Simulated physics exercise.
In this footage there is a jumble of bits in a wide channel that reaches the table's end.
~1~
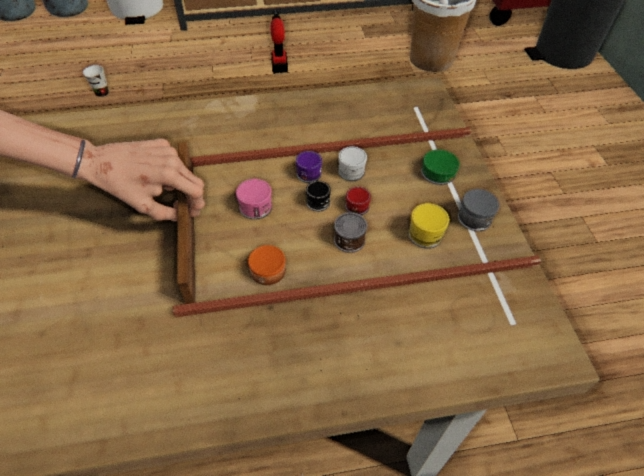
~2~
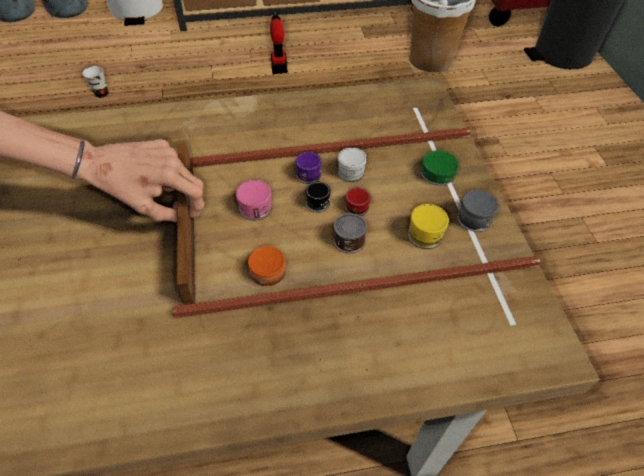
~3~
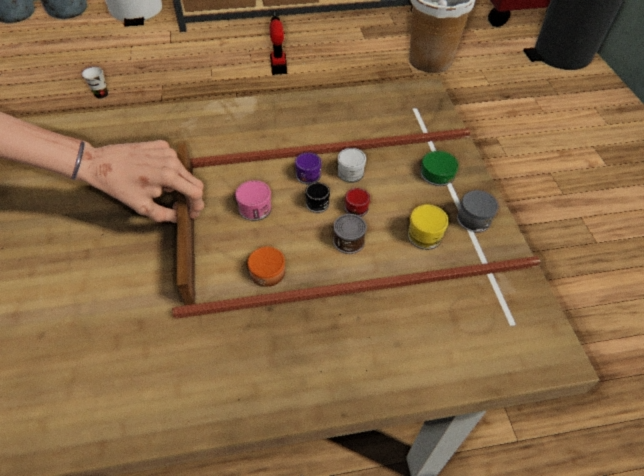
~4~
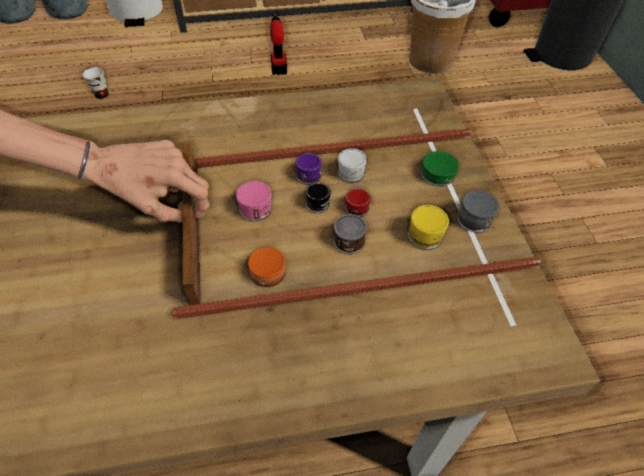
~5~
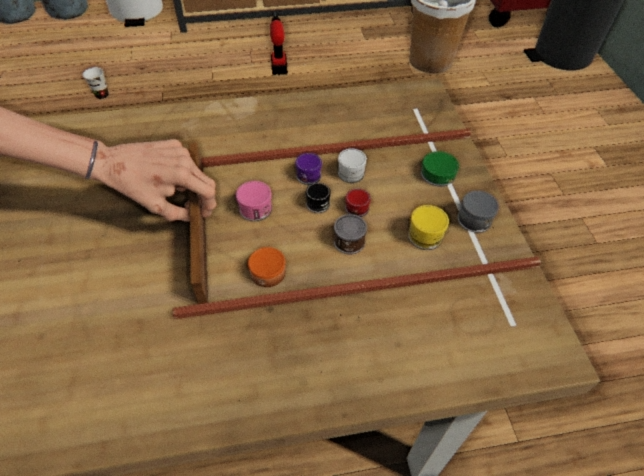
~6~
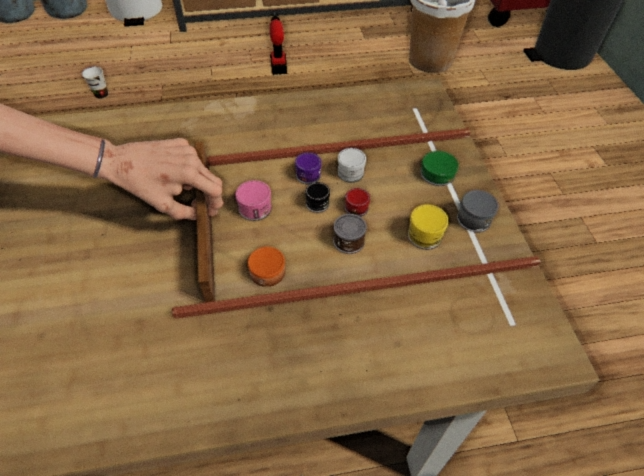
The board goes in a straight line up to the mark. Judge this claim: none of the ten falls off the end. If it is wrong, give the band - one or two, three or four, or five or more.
Wrong; one or two fall off.
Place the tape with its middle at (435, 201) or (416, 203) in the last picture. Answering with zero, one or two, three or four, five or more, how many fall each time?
Taking them in turn, zero; not one.
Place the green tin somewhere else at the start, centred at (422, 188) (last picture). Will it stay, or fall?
Green tin: Gone.
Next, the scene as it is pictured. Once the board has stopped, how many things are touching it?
Looks like 5 of them, all told.
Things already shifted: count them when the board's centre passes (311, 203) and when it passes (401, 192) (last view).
Tally: 6; 10.
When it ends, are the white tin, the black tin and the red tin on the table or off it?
By the end the white tin is still there, the black tin is still there and the red tin is still there.
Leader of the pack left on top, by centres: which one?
The yellow pot ends nearest.
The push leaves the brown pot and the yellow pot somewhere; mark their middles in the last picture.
One ends up near (485, 217) and the other near (520, 223).
A little later, none off yet; grey tin at rest near (477, 211); green tin at rest near (439, 168); yellow pot at rest near (427, 227).
Next, none off yet; grey tin at rest near (477, 211); green tin at rest near (439, 168); yellow pot moving near (437, 227).
When it is over, the number that fall off is one or two; down, green tin and grey tin.
